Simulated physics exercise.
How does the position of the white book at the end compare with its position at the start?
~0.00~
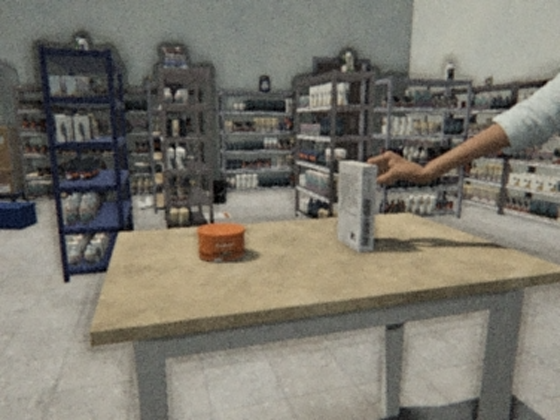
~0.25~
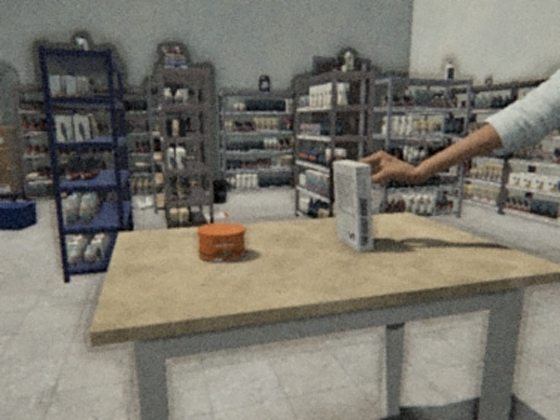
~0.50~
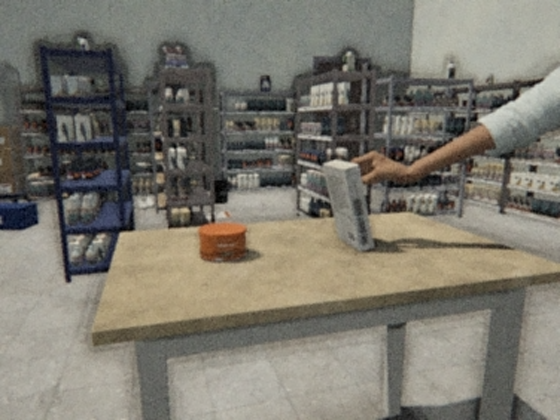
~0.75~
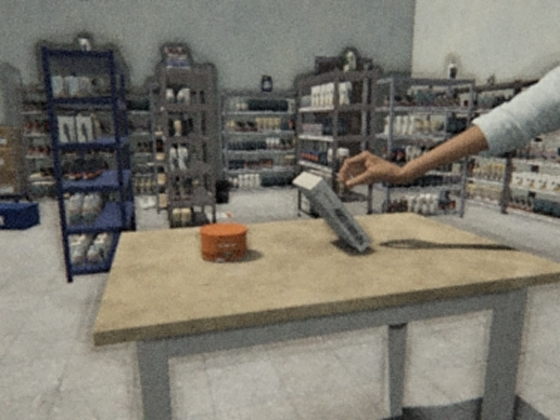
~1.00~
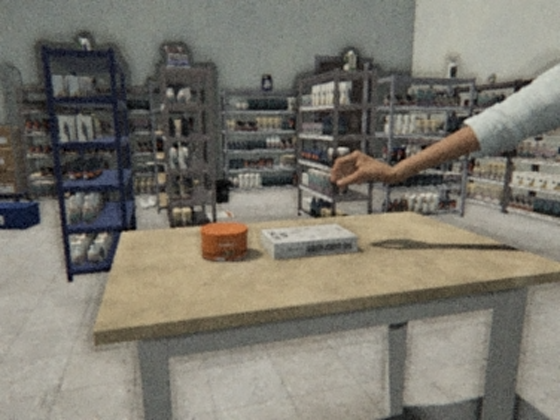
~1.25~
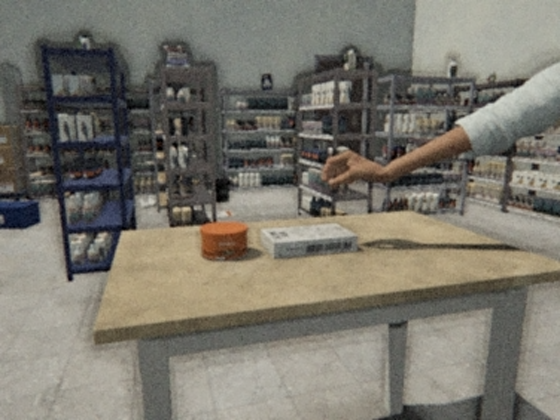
At the start the white book stands upright on the table, and at the end it is lying on its side.
